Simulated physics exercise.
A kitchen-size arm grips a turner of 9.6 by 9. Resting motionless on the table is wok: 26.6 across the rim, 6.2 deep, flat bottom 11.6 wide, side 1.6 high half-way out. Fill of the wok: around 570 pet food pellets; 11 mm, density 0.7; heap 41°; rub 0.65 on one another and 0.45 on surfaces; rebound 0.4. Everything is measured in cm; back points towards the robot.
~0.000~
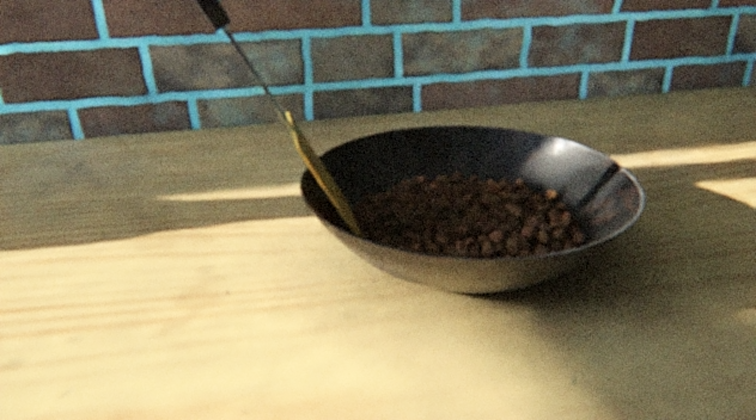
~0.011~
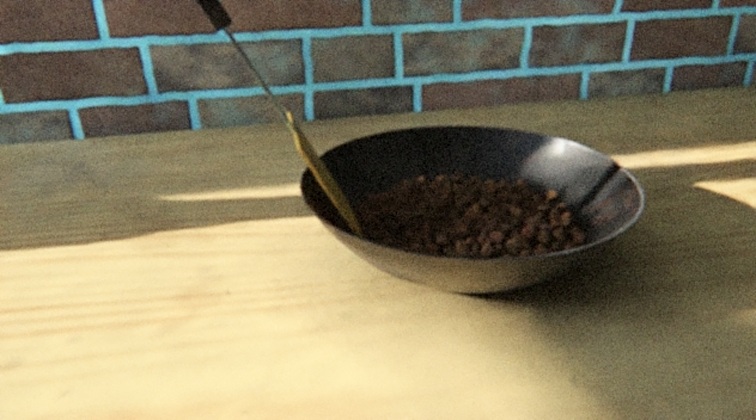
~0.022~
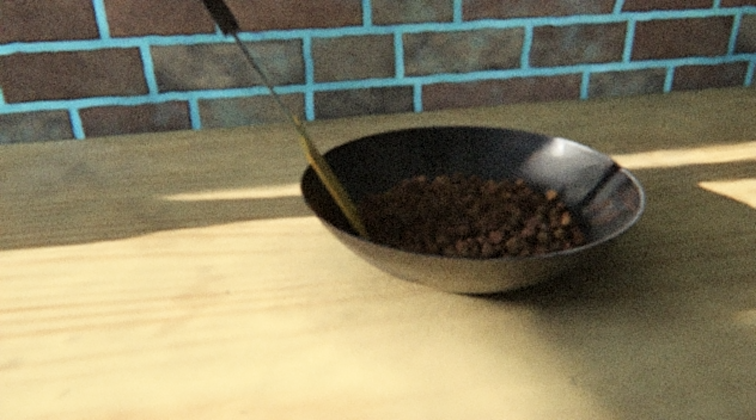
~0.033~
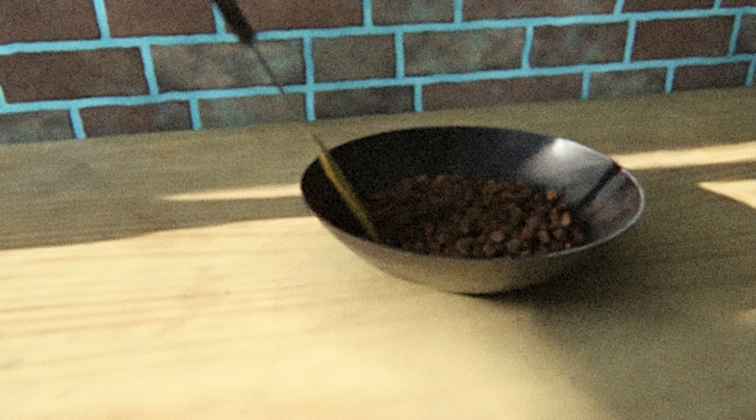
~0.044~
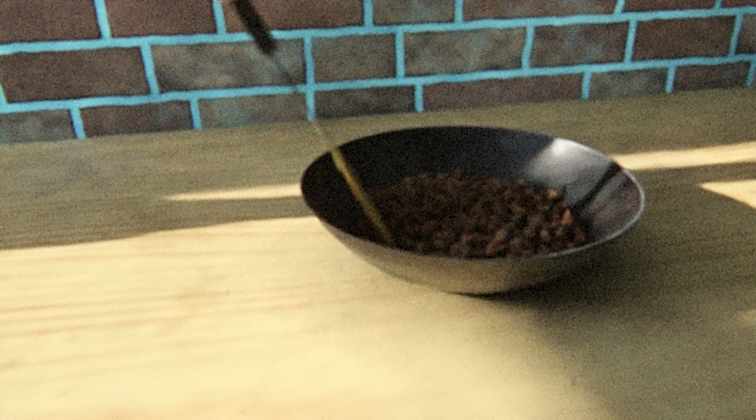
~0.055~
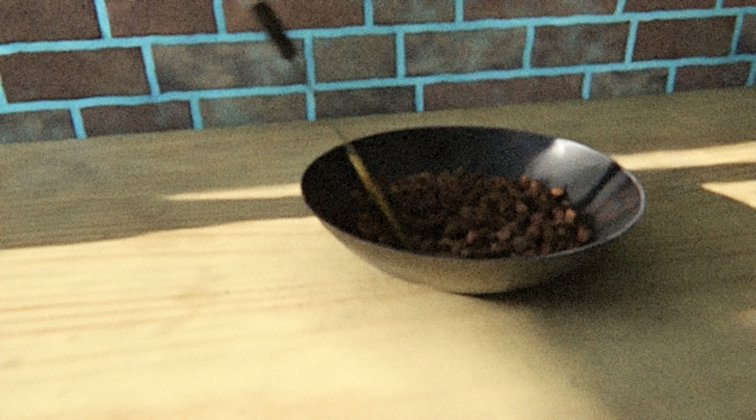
On a wooden surface by a brick wall, a turner pushes rightward through brown pellets in a wok.
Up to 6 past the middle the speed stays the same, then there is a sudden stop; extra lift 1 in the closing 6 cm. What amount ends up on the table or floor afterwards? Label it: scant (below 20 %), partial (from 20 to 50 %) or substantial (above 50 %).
Partial (from 20 to 50 %).
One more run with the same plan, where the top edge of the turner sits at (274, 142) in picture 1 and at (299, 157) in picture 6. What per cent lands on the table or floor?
Around 10 per cent finishes on the table or floor.
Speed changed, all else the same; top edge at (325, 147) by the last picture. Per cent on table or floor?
About 15 percent.
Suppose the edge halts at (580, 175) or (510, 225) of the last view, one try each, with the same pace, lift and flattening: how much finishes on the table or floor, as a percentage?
Respectively about 55 and 10 percent end on the table or floor.
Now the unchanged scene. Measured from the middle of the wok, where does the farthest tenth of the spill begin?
30 cm.
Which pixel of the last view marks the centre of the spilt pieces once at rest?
Near pixel (689, 211).
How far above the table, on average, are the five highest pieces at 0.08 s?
Around 7 cm above the table.
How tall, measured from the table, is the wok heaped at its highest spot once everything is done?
Roughly 7.0 centimetres.
After 0.08 s, sloping 62°, highest piece 8 above the table; 568 in the wok.
After 0.11 s, sloping 62°, highest piece 11 above the table; 567 in the wok, 1 on the blade or in flight.
After 0.32 s, sloping 62°, highest piece 15 above the table; 420 in the wok, 45 on the table or floor, 103 on the blade or in flight.
After 1.37 s, sloping 62°, highest piece 7 above the table; 419 in the wok, 149 on the table or floor.
In the end, 419 in the wok, 149 on the table or floor. That is 26 % on the table or floor.
